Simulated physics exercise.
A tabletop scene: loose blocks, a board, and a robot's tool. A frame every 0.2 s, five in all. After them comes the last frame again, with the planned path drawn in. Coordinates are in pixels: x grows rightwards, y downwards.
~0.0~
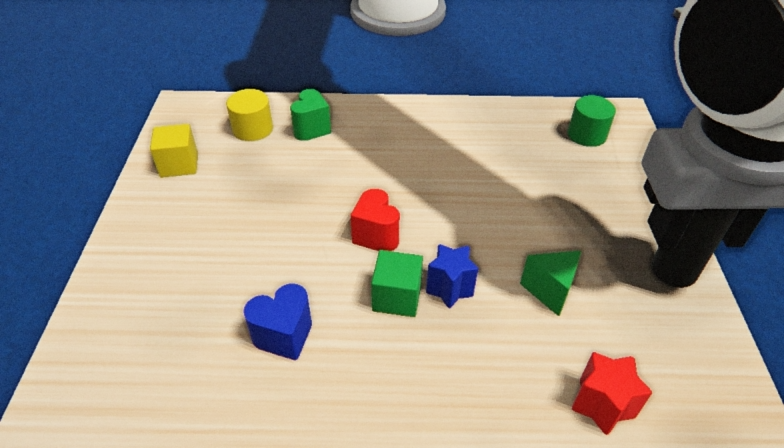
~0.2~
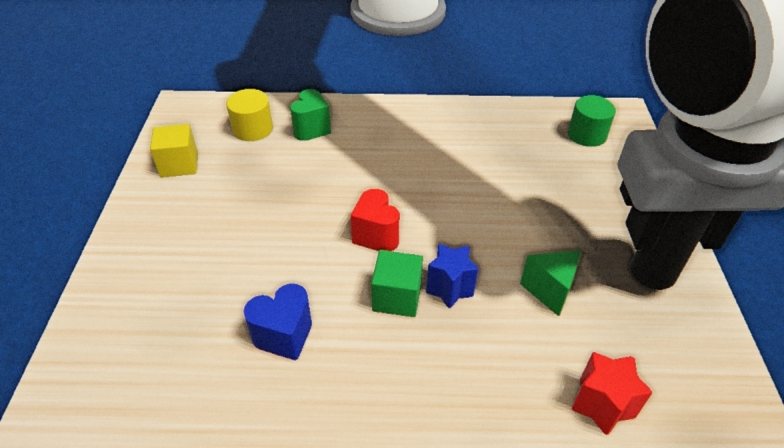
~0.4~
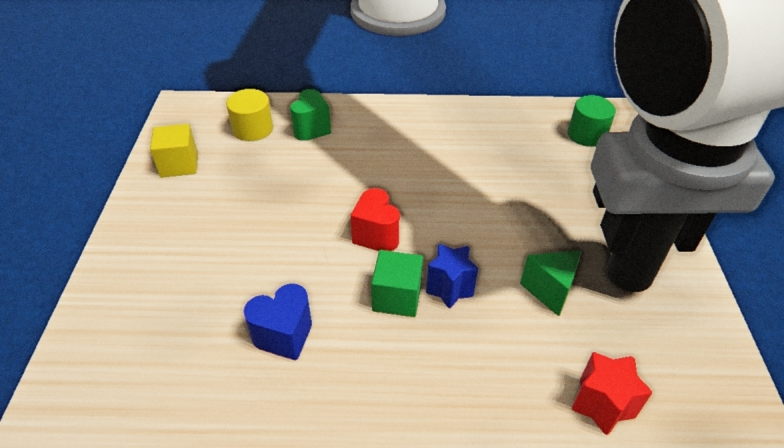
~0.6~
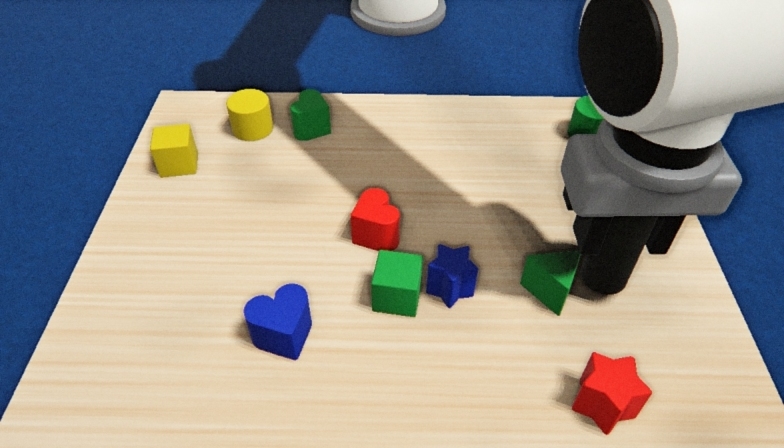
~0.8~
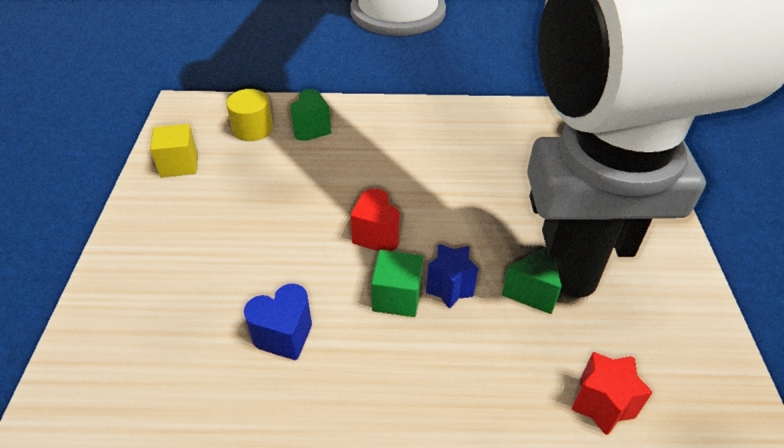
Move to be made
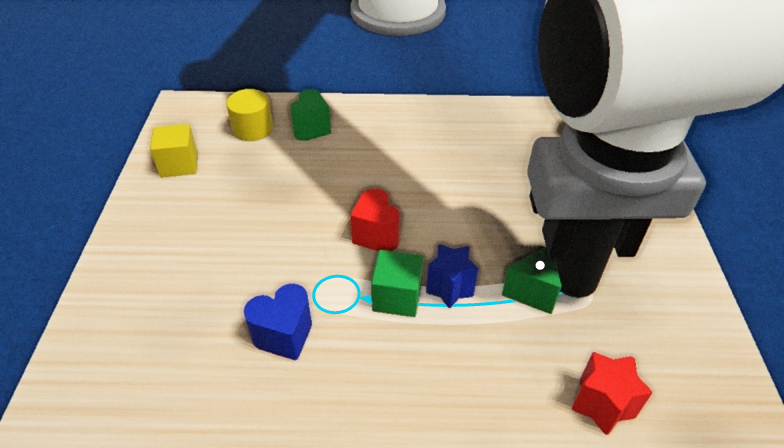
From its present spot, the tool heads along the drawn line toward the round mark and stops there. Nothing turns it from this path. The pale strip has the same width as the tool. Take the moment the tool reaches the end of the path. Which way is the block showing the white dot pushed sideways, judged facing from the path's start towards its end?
Sideways shift: Left.
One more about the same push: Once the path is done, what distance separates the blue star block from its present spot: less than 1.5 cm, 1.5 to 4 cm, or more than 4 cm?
It is going to finish 1.5 to 4 cm from where it is now.
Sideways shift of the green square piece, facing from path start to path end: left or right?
Over to the right.
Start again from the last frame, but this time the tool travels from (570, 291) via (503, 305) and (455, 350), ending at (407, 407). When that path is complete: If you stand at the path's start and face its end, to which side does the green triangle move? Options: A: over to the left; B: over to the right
Choice B: Over to the right.
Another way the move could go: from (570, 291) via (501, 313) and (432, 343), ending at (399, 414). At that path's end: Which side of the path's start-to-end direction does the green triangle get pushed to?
Right.
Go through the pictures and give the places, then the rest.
Tool's lower end at (674, 270); blue heart-shaped block at (278, 308); green square piece at (398, 269); blue star block at (454, 260); green triangle at (559, 264), in the first picture.
Tool at (653, 272); blocks still, in the second picture.
Tool at (629, 275); blocks still, in the third picture.
Tool at (603, 277); blocks still, in the fourth picture.
Tool at (574, 280); blue heart-shaped block at (278, 308); green square piece at (398, 269); blue star block at (454, 260); green triangle at (540, 265), in the fifth picture.
Drawn move, from (570, 291) by way of (455, 305) to (336, 294); the dot is on the green triangle.
On the path given first. One third of the way, tool at (496, 292); blue star block at (443, 253); green triangle at (460, 282).
Two thirds of the way, tool at (415, 293); green square piece at (367, 265), turned 25° clockwise; blue star block at (424, 243), turned 40° clockwise; green triangle at (386, 304), turned 25° anticlockwise.
At the end, tool at (335, 283); blue heart-shaped block still; green square piece at (290, 254), turned 15° clockwise; blue star block at (424, 243), turned 40° clockwise; green triangle at (368, 307), turned 75° anticlockwise.
